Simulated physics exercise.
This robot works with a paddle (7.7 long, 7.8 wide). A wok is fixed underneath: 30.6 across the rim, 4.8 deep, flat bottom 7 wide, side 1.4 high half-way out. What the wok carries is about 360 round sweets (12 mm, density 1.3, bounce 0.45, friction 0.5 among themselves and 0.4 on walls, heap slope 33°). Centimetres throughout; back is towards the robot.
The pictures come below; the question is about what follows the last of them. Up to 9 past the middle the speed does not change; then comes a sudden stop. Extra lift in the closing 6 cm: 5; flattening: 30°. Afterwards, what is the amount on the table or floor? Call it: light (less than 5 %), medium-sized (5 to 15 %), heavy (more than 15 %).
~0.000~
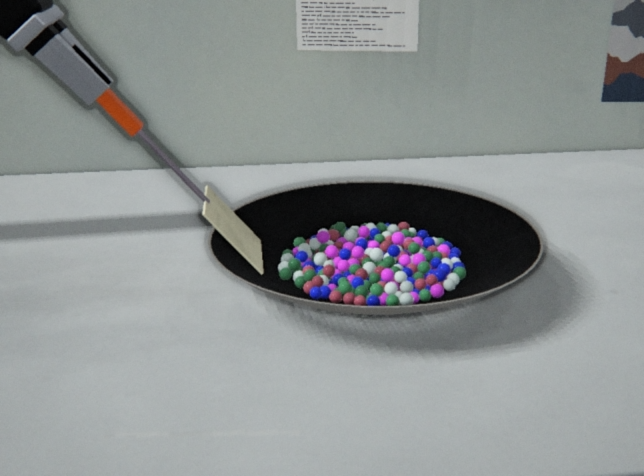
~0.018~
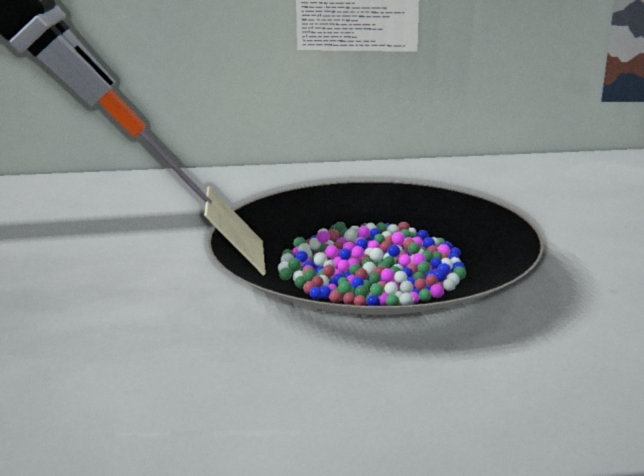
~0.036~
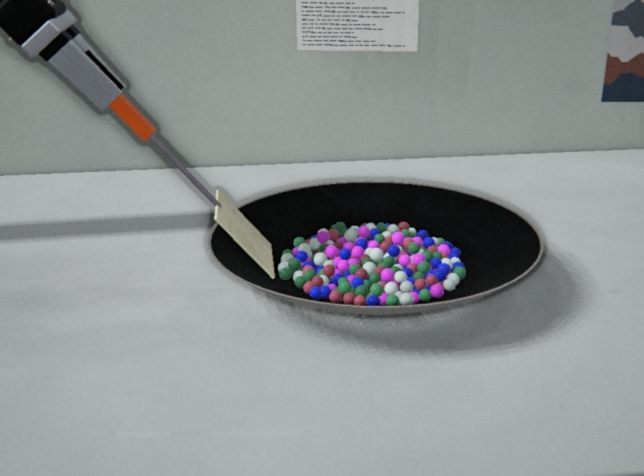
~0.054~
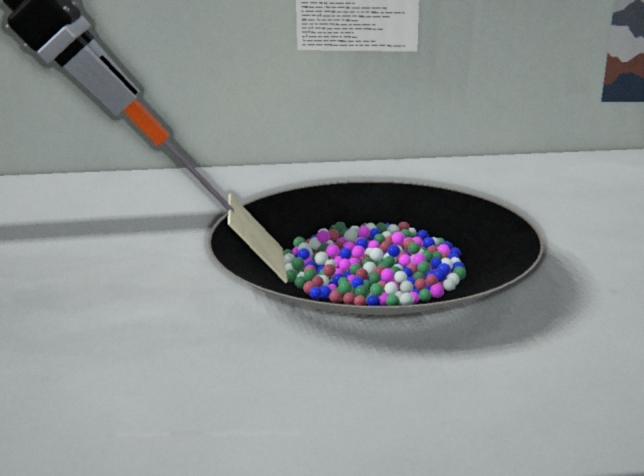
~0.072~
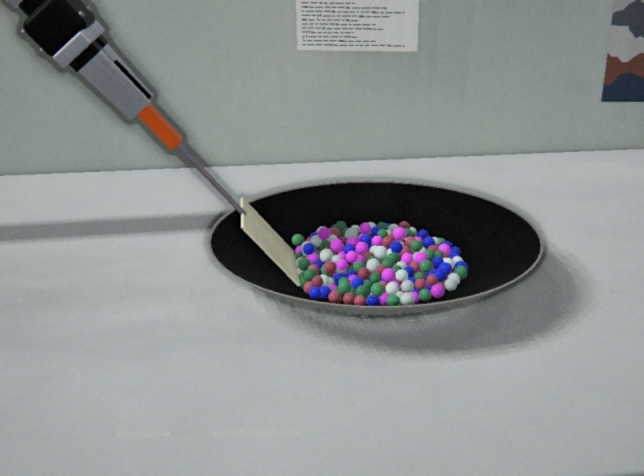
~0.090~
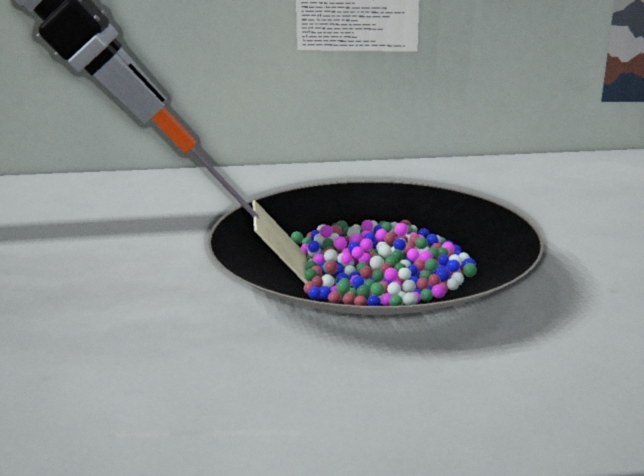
It comes out medium-sized.
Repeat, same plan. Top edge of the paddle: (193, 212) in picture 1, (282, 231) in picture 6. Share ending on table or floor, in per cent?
I'd put it at roughly 25 per cent.
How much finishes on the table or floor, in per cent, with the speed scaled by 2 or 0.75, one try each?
The two tries give about 30 and 0 in a hundred.
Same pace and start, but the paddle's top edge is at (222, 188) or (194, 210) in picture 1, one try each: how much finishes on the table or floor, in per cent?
Some 10 and 5 per cent.
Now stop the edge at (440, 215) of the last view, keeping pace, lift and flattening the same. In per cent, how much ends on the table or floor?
Estimate: Approx. 0 %.
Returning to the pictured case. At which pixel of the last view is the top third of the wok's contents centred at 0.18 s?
Roughly at (420, 247).
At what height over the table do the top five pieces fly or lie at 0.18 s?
They are near 4 cm up.
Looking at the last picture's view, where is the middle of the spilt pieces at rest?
Around (638, 260).
By 0.18 s, sloping 51°, highest piece 4 above the table; 360 in the wok.
By 0.27 s, sloping 41°, highest piece 6 above the table; 360 in the wok.
By 0.51 s, sloping 21°, highest piece 6 above the table; 329 in the wok, 28 on the table or floor, 3 on the blade or in flight.
By 1.56 s, sloping 21°, highest piece 6 above the table; 329 in the wok, 31 on the table or floor.
Final count, 329 in the wok, 31 on the table or floor. That is 9 % on the table or floor.
